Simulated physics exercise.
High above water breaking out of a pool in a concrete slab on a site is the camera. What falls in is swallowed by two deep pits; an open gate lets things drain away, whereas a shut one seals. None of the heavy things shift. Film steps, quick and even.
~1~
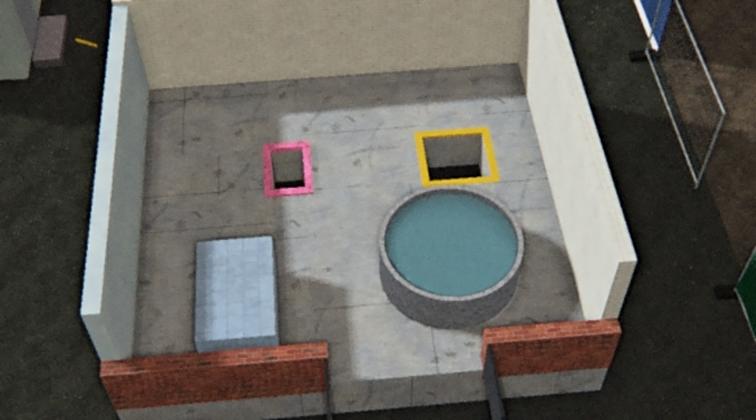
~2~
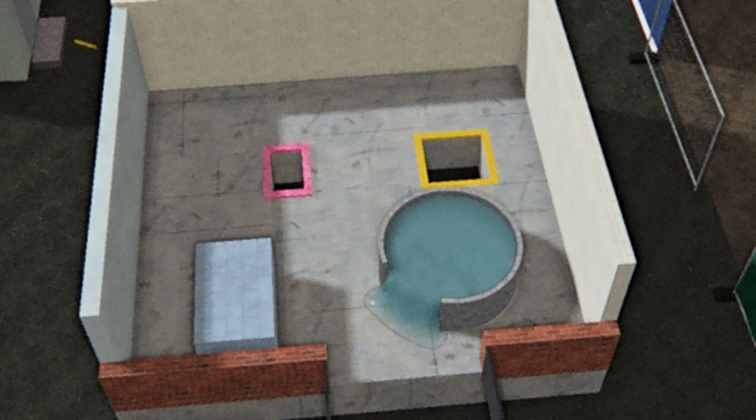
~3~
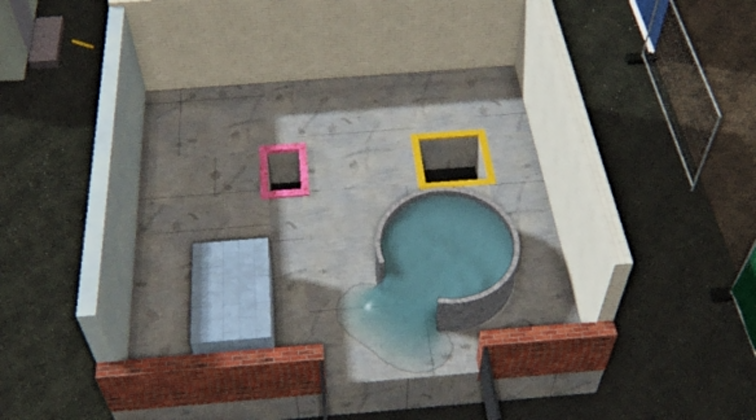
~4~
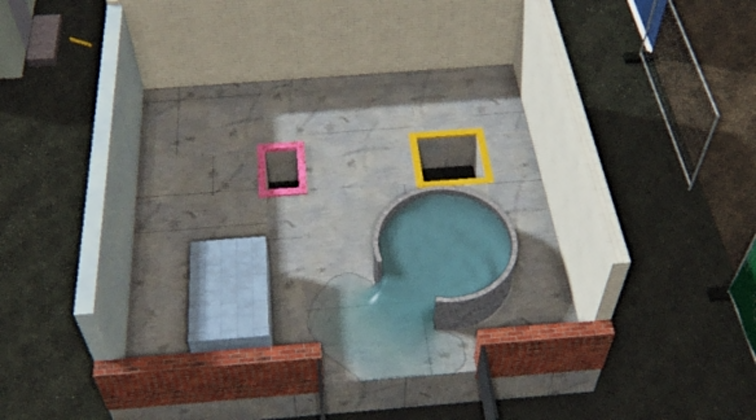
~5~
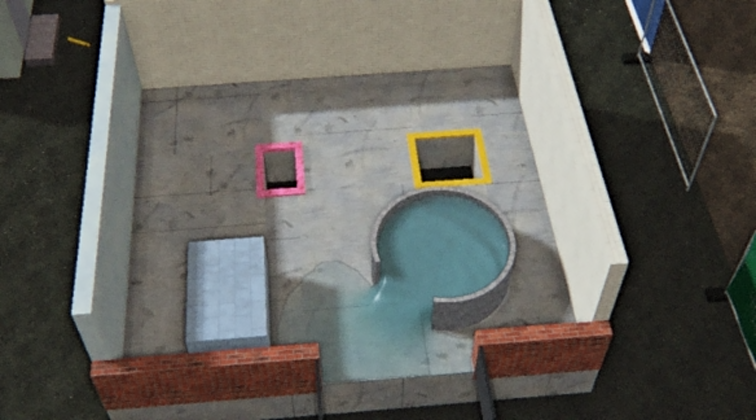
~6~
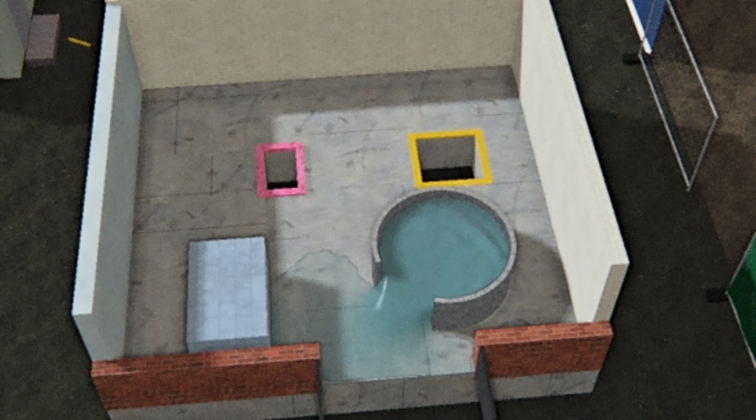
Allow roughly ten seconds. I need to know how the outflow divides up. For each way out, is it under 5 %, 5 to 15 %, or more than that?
Here is how it divides: The gate ends up with more than 15 %; the pink pit ends up with under 5 %; the yellow pit ends up with under 5 %.
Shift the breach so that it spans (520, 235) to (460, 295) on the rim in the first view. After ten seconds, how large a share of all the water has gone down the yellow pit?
Approximate share, yellow: 20 in a hundred.
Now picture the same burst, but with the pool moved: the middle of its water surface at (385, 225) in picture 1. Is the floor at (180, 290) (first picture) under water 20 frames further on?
Result: Inundated.
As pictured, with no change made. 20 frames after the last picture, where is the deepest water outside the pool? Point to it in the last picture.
Deepest spot: Around (312, 370).
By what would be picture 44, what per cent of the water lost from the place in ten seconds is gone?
I get 85 percent.
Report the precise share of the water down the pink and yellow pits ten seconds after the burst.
About 2 %, then about 2 %.
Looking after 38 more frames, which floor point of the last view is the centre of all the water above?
About (338, 244).
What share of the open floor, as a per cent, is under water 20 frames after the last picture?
Close to 40 %.
A moment on, water covers 10 % of the floor; the gate 15 %, the pink pit 0 %, the yellow pit 0 %.
Next, water covers 20 % of the floor; the gate 26 %, the pink pit 0 %, the yellow pit 0 %.
Then, water covers 40 % of the floor; the gate 38 %, the pink pit 1 %, the yellow pit 0 %.
Later, water covers 60 % of the floor; the gate 50 %, the pink pit 2 %, the yellow pit 1 %.
In the end, water covers 70 % of the floor; the gate 57 %, the pink pit 2 %, the yellow pit 2 %.
